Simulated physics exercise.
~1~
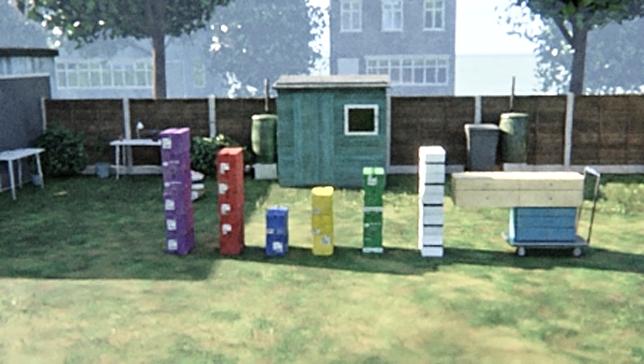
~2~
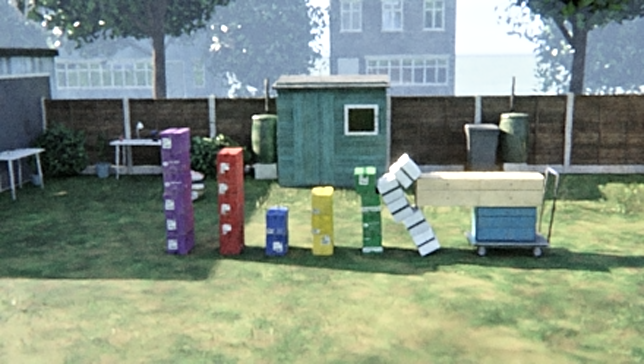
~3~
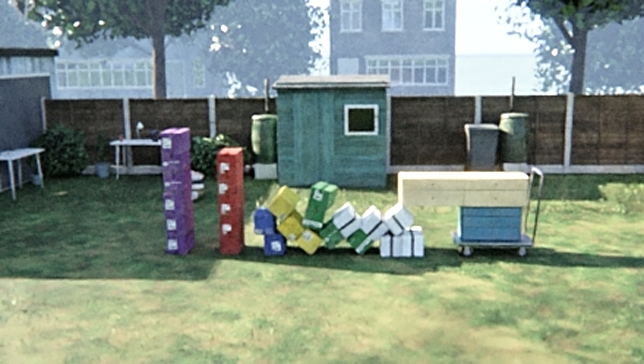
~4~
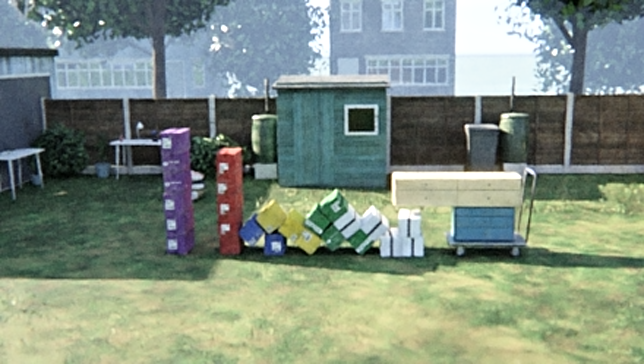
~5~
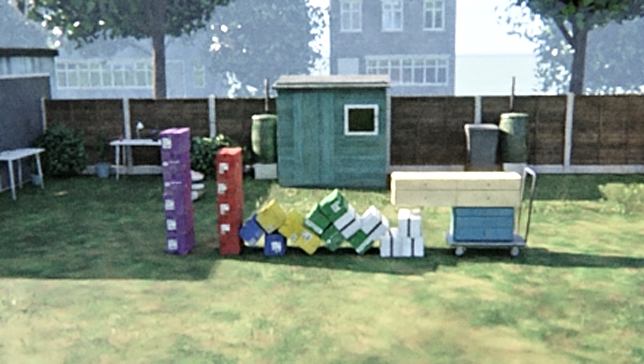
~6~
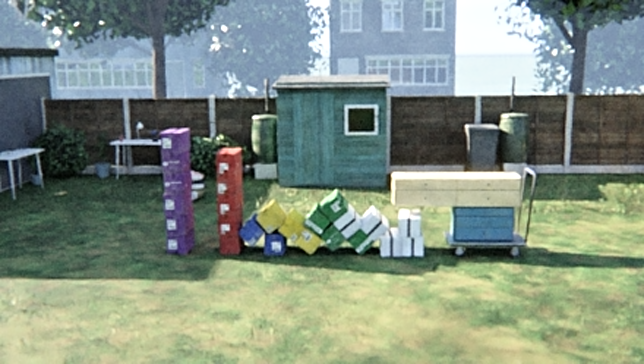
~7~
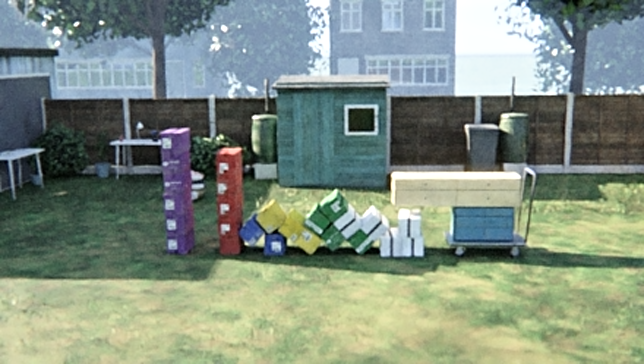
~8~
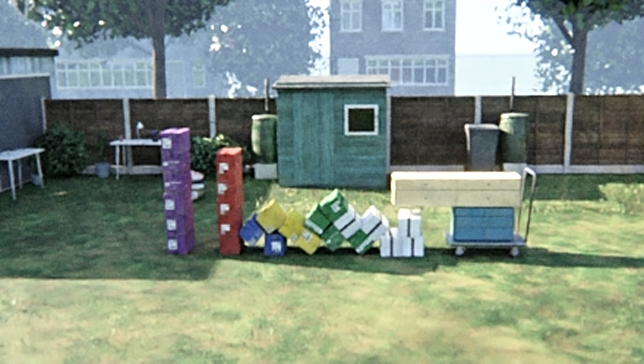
At first, stacks of purple, red, blue, yellow, green and white cartons stand in a row on a lawn before a green shed, with a loaded trolley at the right. The trolley rolls left, and the long pale case jutting from its top knocks the white stack over toward the green one. The green stack then topples left into the yellow, and the yellow cartons tumble onto the short blue stack. The trolley slows to a stop beside the fallen cartons. Finally, a low, jumbled heap lies still, while the red and purple stacks remain upright.
